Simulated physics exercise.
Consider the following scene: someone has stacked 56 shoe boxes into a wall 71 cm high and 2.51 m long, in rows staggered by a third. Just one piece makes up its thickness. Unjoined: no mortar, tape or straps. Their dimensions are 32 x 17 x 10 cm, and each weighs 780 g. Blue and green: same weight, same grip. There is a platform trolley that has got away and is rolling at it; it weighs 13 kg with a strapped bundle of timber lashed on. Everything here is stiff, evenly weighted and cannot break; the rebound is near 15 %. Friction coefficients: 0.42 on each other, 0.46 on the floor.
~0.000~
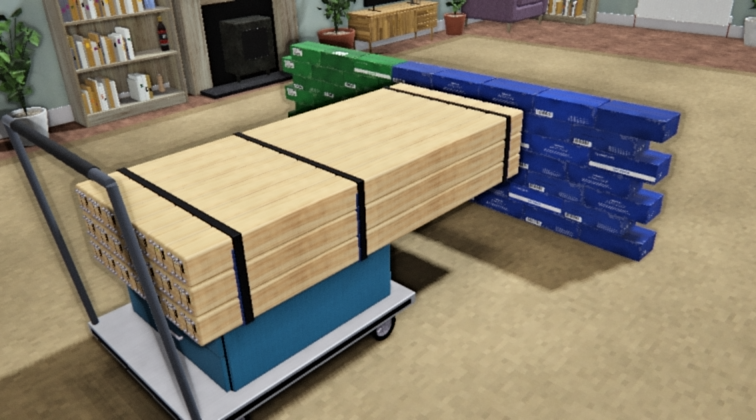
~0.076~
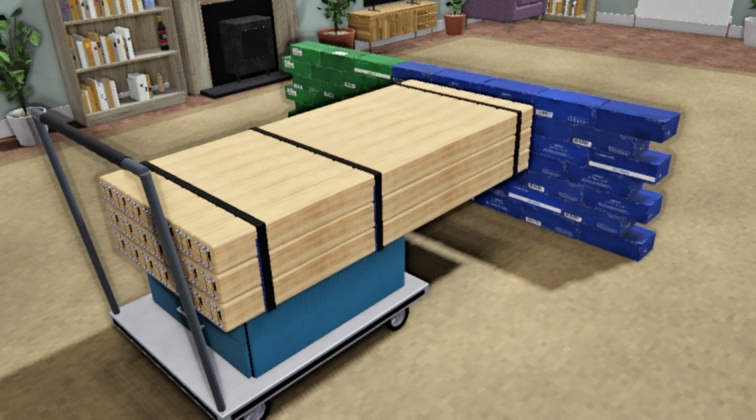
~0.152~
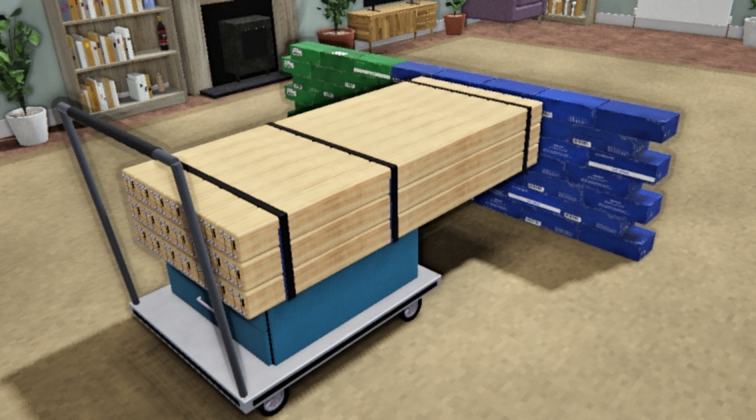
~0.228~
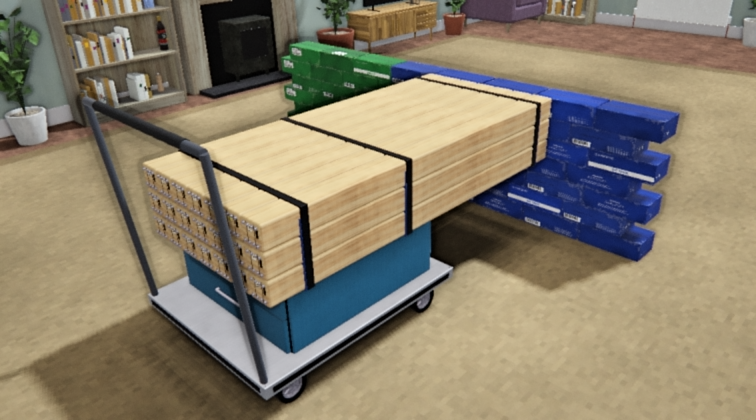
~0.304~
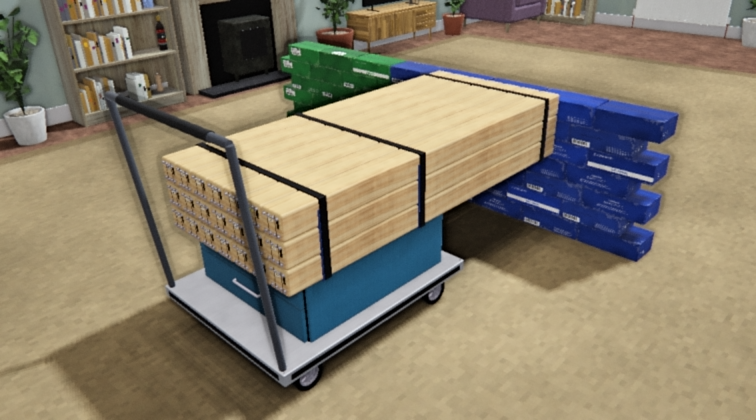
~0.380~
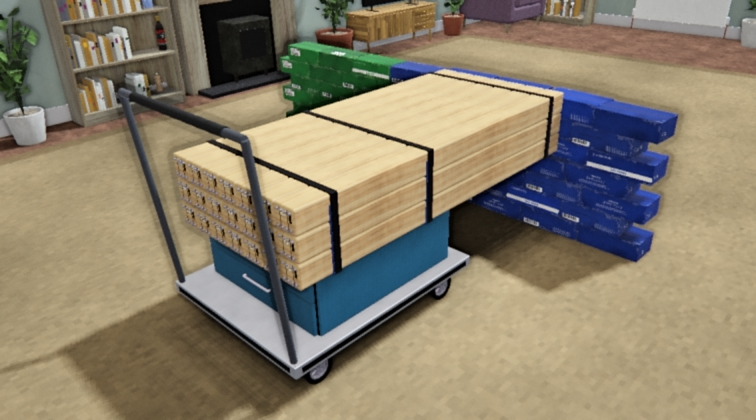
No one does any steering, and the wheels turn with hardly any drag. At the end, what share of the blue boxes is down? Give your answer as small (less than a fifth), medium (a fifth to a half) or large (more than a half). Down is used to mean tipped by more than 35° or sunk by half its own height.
Medium - a fifth to a half.
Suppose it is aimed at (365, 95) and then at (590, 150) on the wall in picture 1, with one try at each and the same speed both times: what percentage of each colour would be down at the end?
Down by colour - blue: 0%, then 50%; green: 0%, then 0%.
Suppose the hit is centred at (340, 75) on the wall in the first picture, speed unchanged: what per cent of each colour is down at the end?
Result - blue: 0 %; green: 40 %.
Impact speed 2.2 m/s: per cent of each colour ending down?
Blue 30%, green 0%.
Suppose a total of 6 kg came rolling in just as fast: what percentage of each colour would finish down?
Blue 0, green 0 %.
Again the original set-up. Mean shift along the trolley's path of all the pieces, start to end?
Averaged out, it's some 10 centimetres.
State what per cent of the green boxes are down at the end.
Green: 0 per cent.
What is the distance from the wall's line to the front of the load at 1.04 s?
At that moment, around 15 cm past it.
Around 0.74 s, load 13 cm past the wall's line, still rolling; none of the 32 blue boxes down (0 of 56 in all colours); top blue box tipped 20°; top green box tipped 5°.
Around 1.04 s, load 13 cm past the wall's line, stopped; 12 of the 32 blue boxes down (12 of 56 in all colours); top blue box on its side.
Finally (2.0 s), load 13 cm past the wall's line, stopped; 12 of the 32 blue boxes down (12 of 56 in all colours); top blue box on its side; top green box unmoved. That is 38 per cent. Seen by the last camera, middles, top blue box near (502, 153), top green box near (380, 68).
